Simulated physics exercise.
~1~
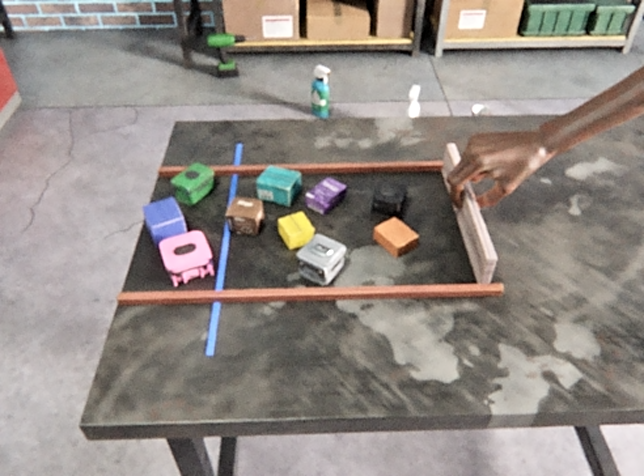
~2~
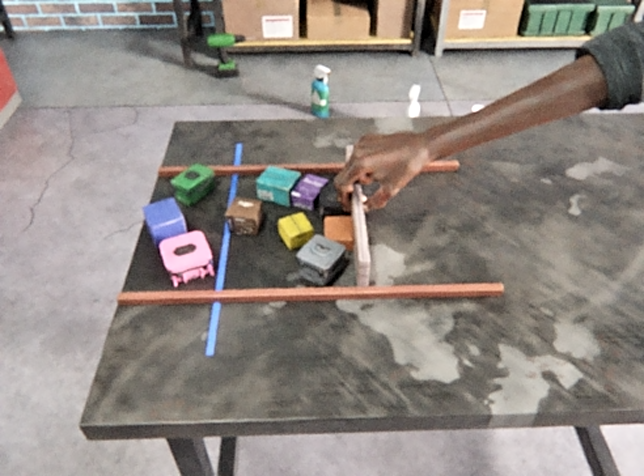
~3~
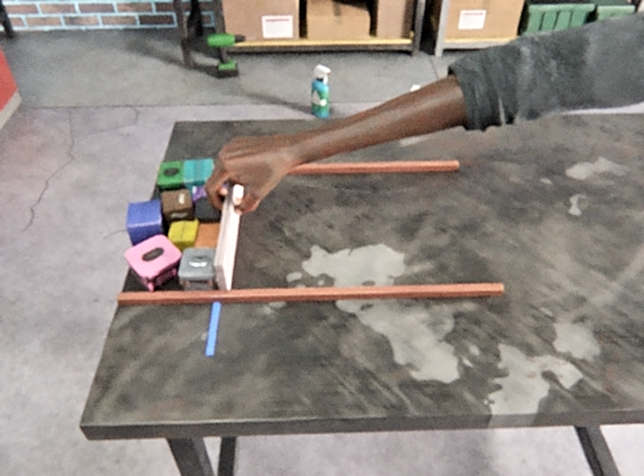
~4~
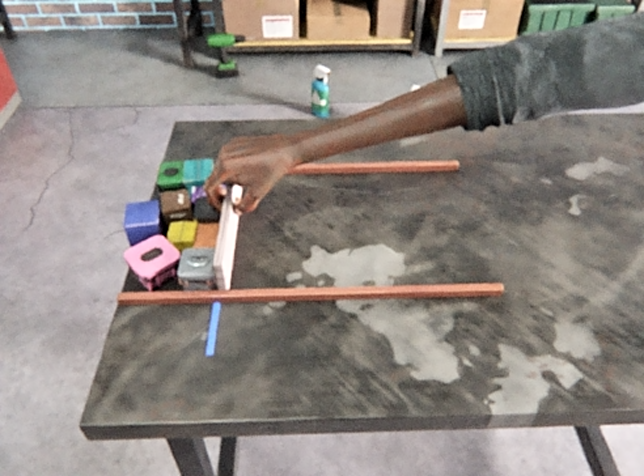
A wooden board, pushed left by a hand between two rails on a dark table, swept a scatter of small colourful blocks and cases into a tight cluster and stopped near the blue tape, with everything still on the table.
